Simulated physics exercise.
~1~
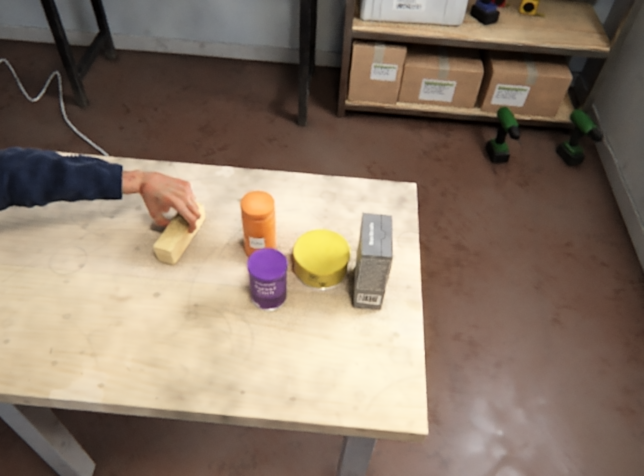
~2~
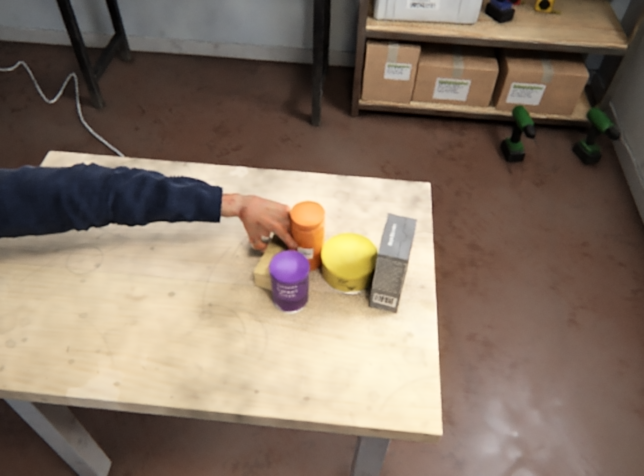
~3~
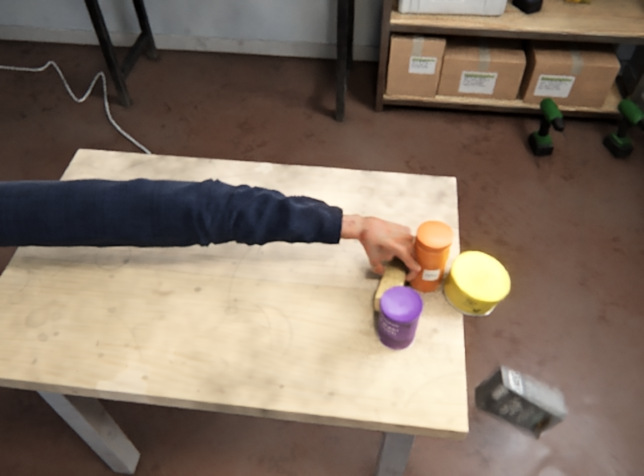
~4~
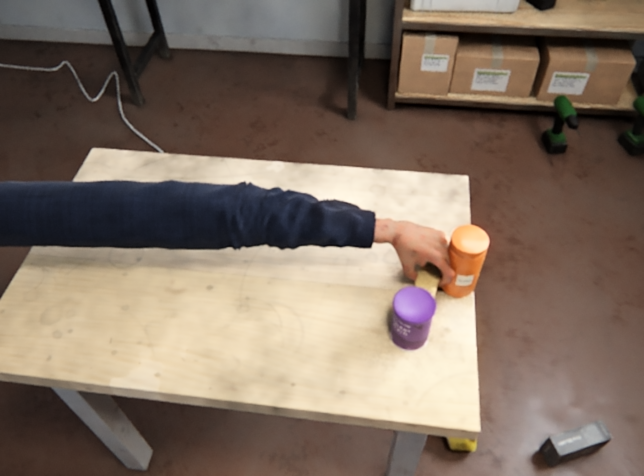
A hand slid a wooden block rightward across a table, pushing an orange jar, a purple tin, a yellow tub and a grey packet until the packet, then the tub, fell to the floor, leaving the jar and tin upright near the edge.
